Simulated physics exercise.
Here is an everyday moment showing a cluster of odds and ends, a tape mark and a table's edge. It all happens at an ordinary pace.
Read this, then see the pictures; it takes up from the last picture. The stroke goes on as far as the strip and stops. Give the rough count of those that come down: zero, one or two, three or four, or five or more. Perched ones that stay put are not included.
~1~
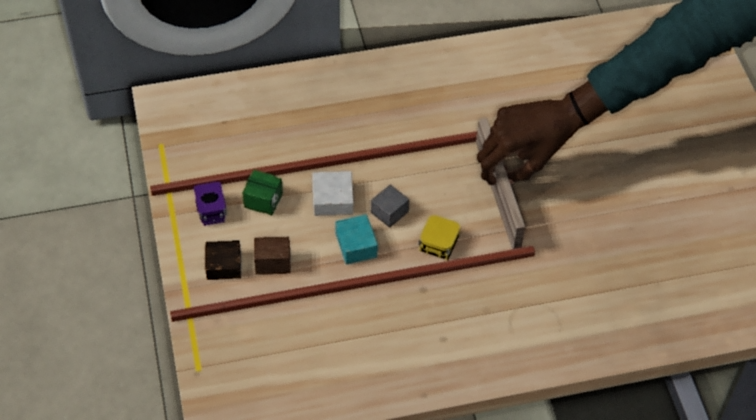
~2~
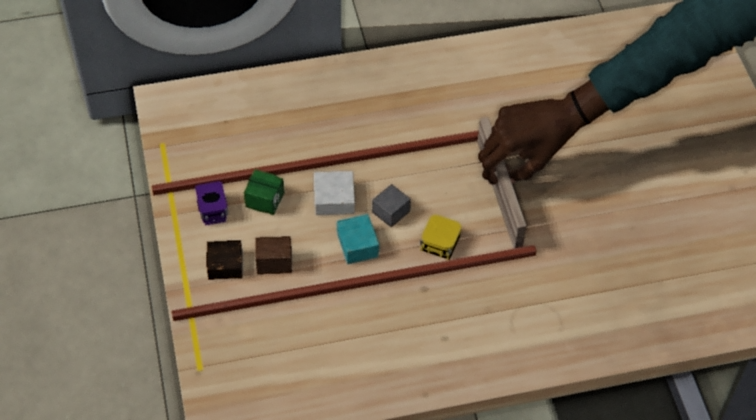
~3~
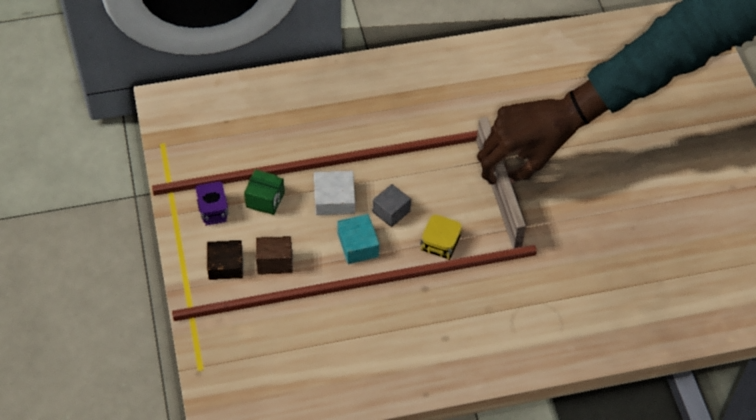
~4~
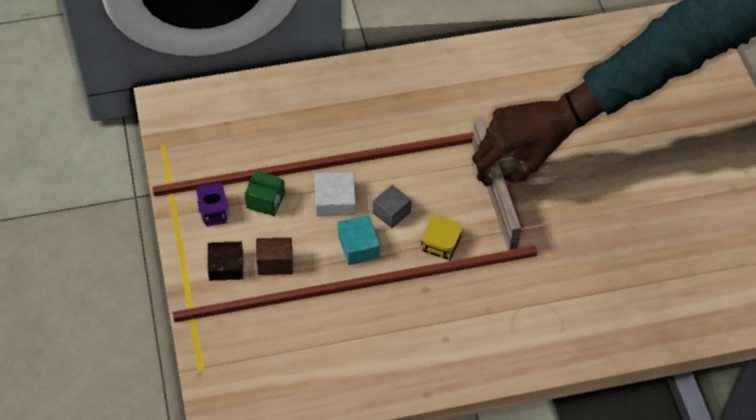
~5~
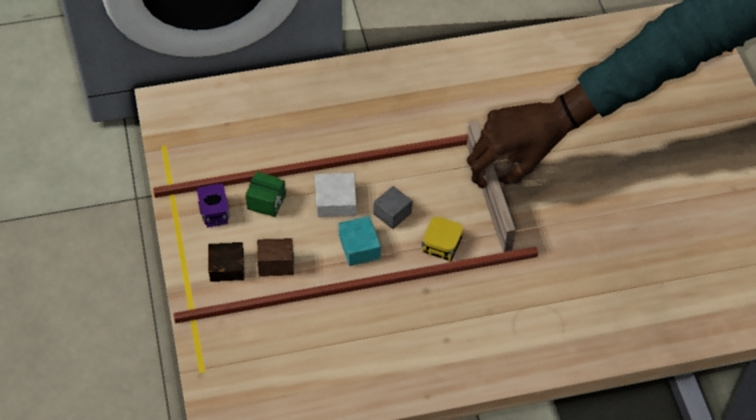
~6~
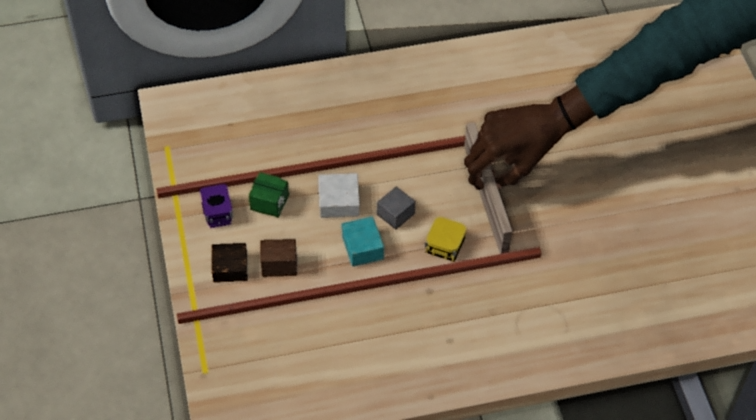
Five or beyond lost.
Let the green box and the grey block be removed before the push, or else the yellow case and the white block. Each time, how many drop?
First try 3, second try 3.
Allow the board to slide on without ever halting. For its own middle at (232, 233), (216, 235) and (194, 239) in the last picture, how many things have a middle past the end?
Taking the places in turn, the counts are 3, 4 and 5.
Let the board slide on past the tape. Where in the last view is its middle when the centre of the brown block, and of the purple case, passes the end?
Roughly (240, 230); roughly (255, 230).
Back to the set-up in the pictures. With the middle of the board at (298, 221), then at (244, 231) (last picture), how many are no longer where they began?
So 8, and at the other place 8.
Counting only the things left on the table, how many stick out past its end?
Result: 3.
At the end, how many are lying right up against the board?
It's 3 of them.
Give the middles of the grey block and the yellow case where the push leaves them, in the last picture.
Grey block at (168, 238), yellow case at (176, 298).
A little later, none off yet; purple case at rest near (217, 206); black block at rest near (230, 263); brown block at rest near (279, 258).
Next, none off yet; purple case at rest near (215, 207); black block shifted about its own width near (201, 263); brown block shifted about its own width near (235, 262).
Later still, two off so far; purple case on its side near (137, 247); black block fallen; brown block shifted well along near (162, 254).
When it is over, the number that fall off is five or more; down, turquoise block, green box, brown block, black block and purple case.
